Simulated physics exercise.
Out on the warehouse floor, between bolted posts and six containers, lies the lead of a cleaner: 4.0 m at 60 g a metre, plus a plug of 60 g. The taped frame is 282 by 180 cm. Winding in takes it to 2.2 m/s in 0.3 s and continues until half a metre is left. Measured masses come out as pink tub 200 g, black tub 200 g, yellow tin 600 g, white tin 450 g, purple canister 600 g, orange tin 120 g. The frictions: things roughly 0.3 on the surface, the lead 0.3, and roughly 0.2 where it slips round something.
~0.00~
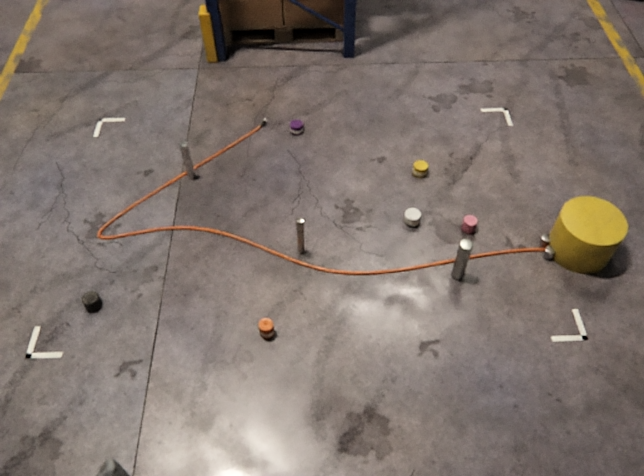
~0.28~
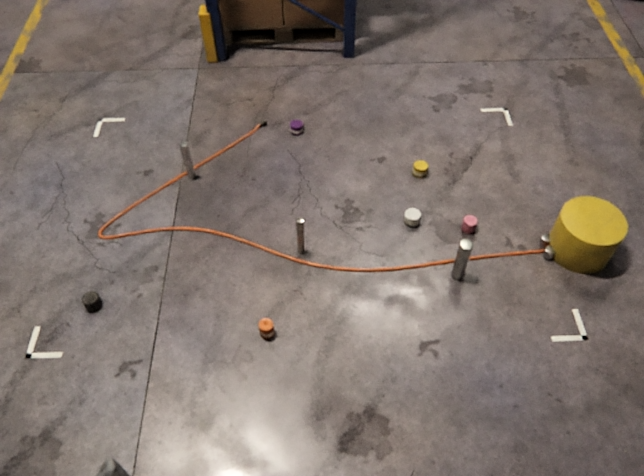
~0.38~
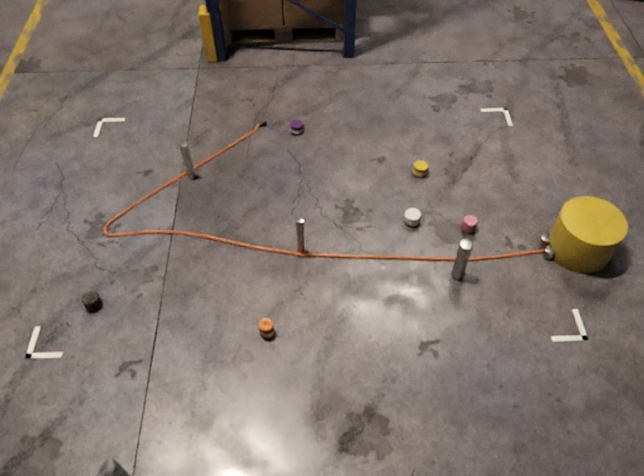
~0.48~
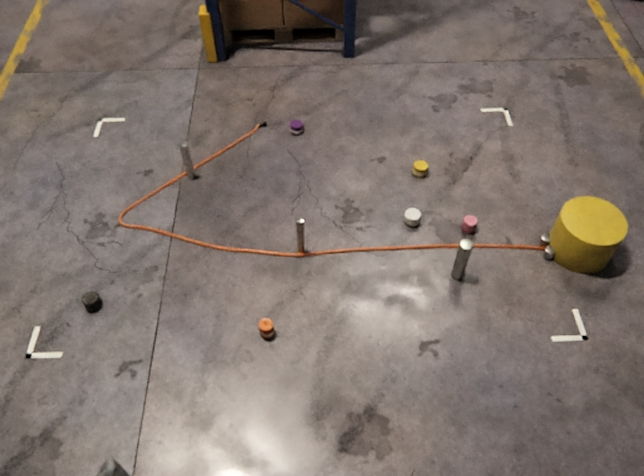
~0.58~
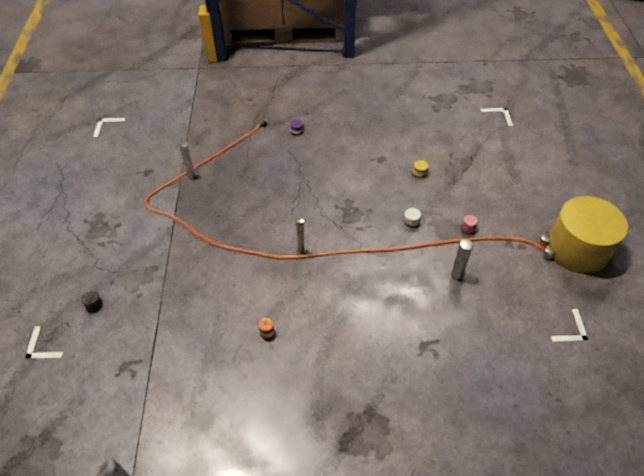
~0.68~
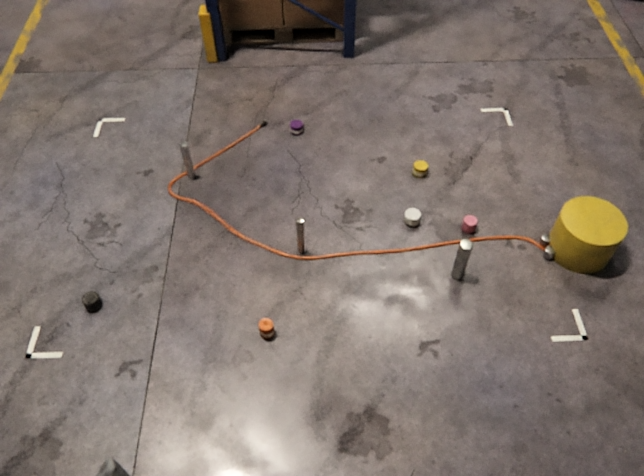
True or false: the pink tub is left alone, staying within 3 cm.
False.
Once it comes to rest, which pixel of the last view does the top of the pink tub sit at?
End position in the last picture: Approx. (556, 154).
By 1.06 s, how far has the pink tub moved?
Pink tub 0 cm.
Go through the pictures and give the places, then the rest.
In the first frame, pink tub (471, 220); posts (183, 144) (300, 220) (467, 244); lead runs through (489, 254) (347, 273) (217, 232) (106, 225) (214, 156).
In the second frame, lead runs through (493, 256) (218, 233) (214, 156).
In the third frame, lead runs through (510, 255) (226, 241) (214, 156).
In the fourth frame, lead runs through (538, 248) (252, 251) (214, 156).
In the fifth frame, lead runs through (295, 257) (214, 156).
In the sixth frame, pink tub (471, 220); lead runs through (477, 239) (337, 255) (219, 219) (214, 156).
By 1.1 s, plug at (163, 208); nothing else has moved.
By 1.4 s, plug at (332, 305); orange tin on its side, 25 cm off its start.
By 1.8 s, plug at (467, 276); orange tin on its side, 62 cm off its start at (345, 423).
By 2.2 s, plug at (566, 252); pink tub 48 cm off its start, orange tin on its side, 77 cm off its start.
By 3.0 s, plug at (550, 261); pink tub 82 cm off its start at (556, 154), orange tin on its side, 88 cm off its start at (386, 467).
